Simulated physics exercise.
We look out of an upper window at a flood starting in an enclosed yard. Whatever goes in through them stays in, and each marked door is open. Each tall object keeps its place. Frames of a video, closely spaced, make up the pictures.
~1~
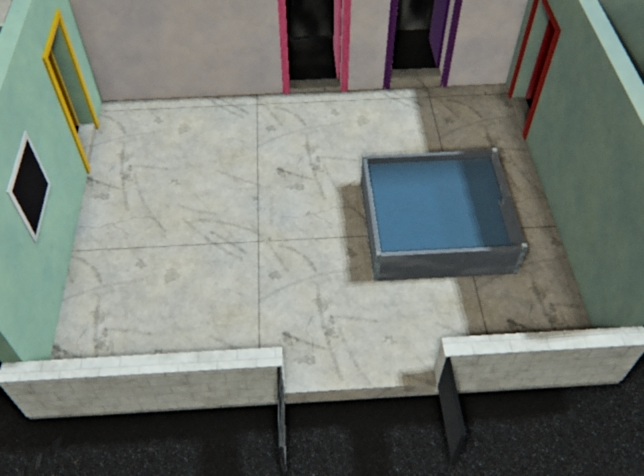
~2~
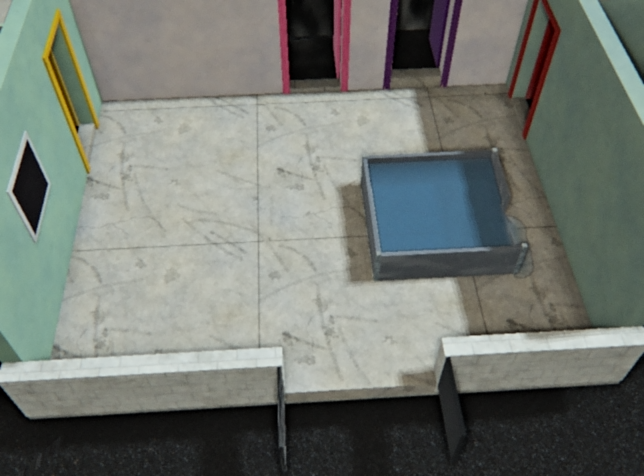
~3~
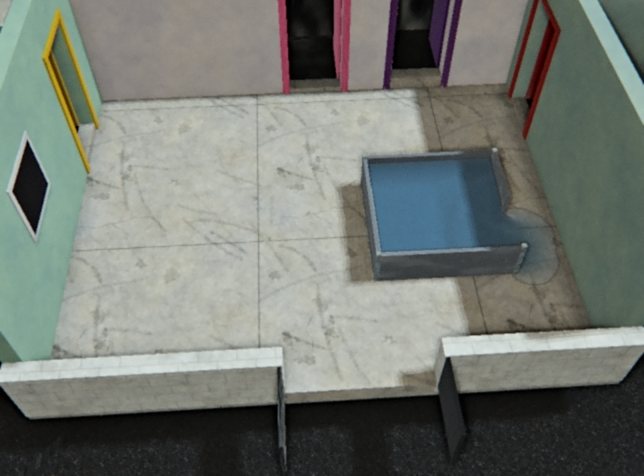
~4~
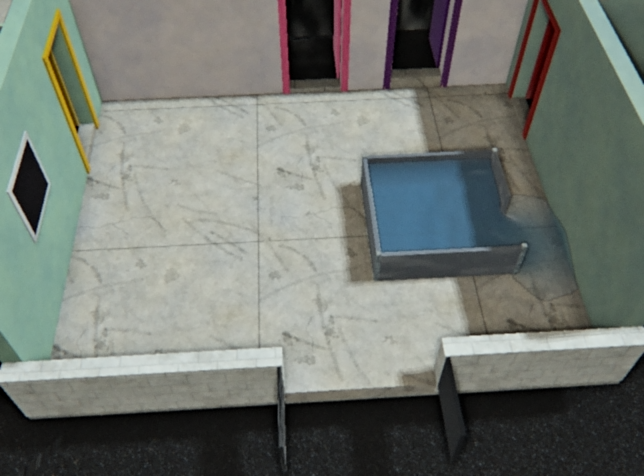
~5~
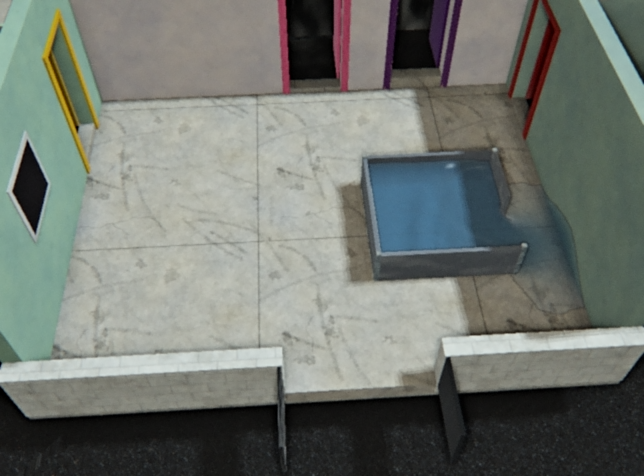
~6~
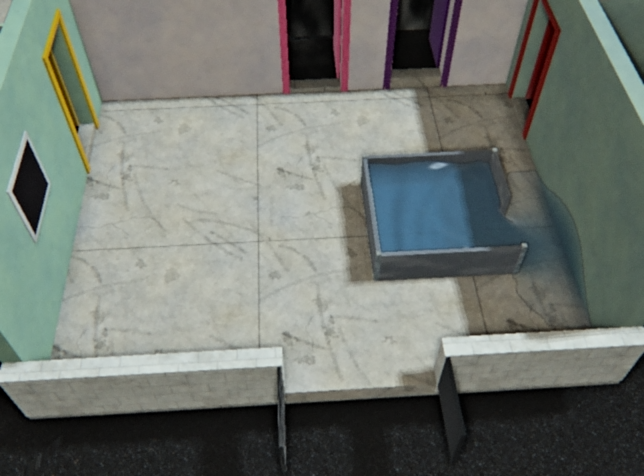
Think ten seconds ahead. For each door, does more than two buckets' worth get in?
Door by door: The yellow door, no; the purple door, no; the red door, yes; the pink door, no.
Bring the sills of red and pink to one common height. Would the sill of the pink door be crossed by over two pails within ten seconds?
Well, the pink door remains within the limit here.
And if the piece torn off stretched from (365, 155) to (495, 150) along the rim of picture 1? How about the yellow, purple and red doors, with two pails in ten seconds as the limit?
Well, the yellow one stays within bounds, while the purple one breaks the limit and the red one breaks the limit.
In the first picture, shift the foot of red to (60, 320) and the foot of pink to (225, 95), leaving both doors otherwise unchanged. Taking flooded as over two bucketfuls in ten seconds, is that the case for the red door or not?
Well, the red one simply runs past it.
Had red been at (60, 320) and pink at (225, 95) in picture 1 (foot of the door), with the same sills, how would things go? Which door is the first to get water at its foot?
That's the purple one.
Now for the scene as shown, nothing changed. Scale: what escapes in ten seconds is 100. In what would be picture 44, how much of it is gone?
Approximately 50 %.
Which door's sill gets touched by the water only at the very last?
The yellow-painted one.
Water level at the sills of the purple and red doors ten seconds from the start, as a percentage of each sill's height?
I'd say around 20 and 140 in a hundred.
A moment on, water covers 10 % of the floor; the yellow door not reached, the purple door not reached, the red door wet at the sill, nothing in, the pink door not reached.
Next, water covers 20 % of the floor; the yellow door not reached, the purple door not reached, the red door wet at the sill, nothing in, the pink door not reached.
Then, water covers 40 % of the floor; the yellow door not reached, the purple door wet at the sill, nothing in, the red door wet at the sill, nothing in, the pink door wet at the sill, nothing in.
Later, water covers 80 % of the floor; the yellow door not reached, the purple door wet at the sill, nothing in, the red door over two buckets in, the pink door wet at the sill, nothing in.
In the end, water covers 95 % of the floor; the yellow door wet at the sill, nothing in, the purple door wet at the sill, nothing in, the red door over two buckets in, the pink door wet at the sill, nothing in.
